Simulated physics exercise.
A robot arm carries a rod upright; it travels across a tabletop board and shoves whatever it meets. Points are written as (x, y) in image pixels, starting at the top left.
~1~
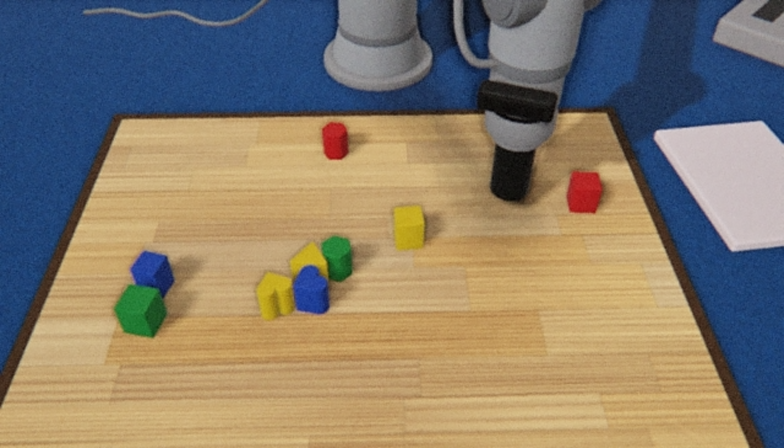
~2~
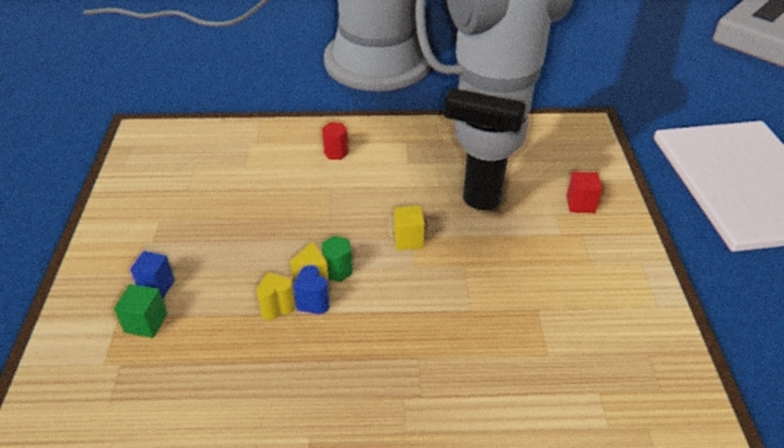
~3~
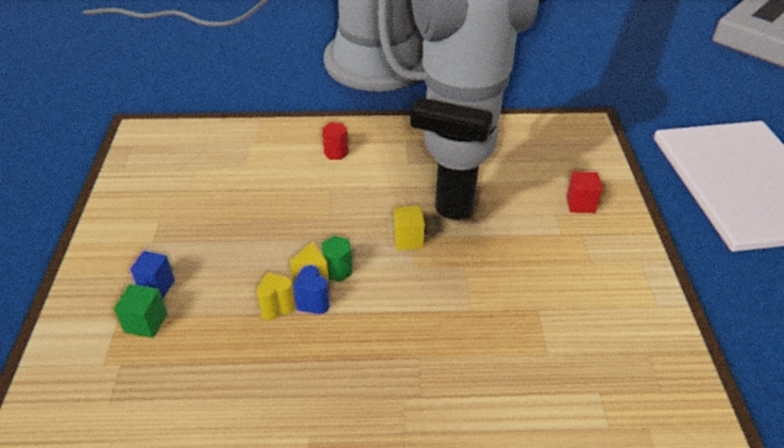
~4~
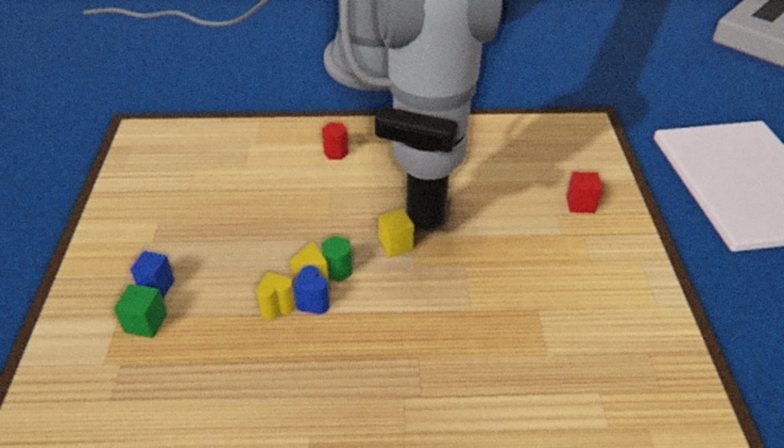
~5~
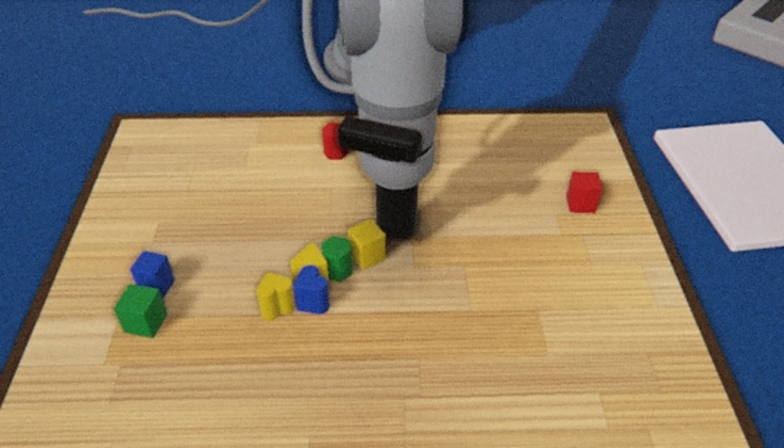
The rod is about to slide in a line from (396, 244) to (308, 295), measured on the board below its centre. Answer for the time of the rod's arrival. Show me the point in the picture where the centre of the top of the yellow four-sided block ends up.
Expect it around (266, 275).
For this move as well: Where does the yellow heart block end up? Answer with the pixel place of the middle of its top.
At roughly (254, 297).
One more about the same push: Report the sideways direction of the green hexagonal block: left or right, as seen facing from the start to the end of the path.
The answer is right.
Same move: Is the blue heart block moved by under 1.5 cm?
Final answer: No.
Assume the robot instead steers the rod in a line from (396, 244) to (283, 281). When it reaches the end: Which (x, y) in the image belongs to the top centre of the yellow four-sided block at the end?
Pixel (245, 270).
What follows on the original path. One third of the way, rod (368, 242); yellow three-sided block (281, 261); blue heart block (305, 283), turned 35° anticlockwise; green hexagonal block (308, 257); yellow four-sided block (334, 246), turned 15° clockwise.
Two thirds of the way, rod (337, 259); yellow heart block (264, 289), turned 20° anticlockwise; yellow three-sided block (245, 266), turned 20° clockwise; blue heart block (304, 285), turned 45° anticlockwise; green hexagonal block (271, 267); yellow four-sided block (301, 262), turned 25° clockwise.
At the end, rod (306, 277); yellow heart block (254, 297), turned 25° anticlockwise; yellow three-sided block (212, 267), turned 35° clockwise; blue heart block (288, 300), turned 90° anticlockwise; green hexagonal block (237, 273), turned 20° clockwise; yellow four-sided block (266, 275), turned 40° clockwise.
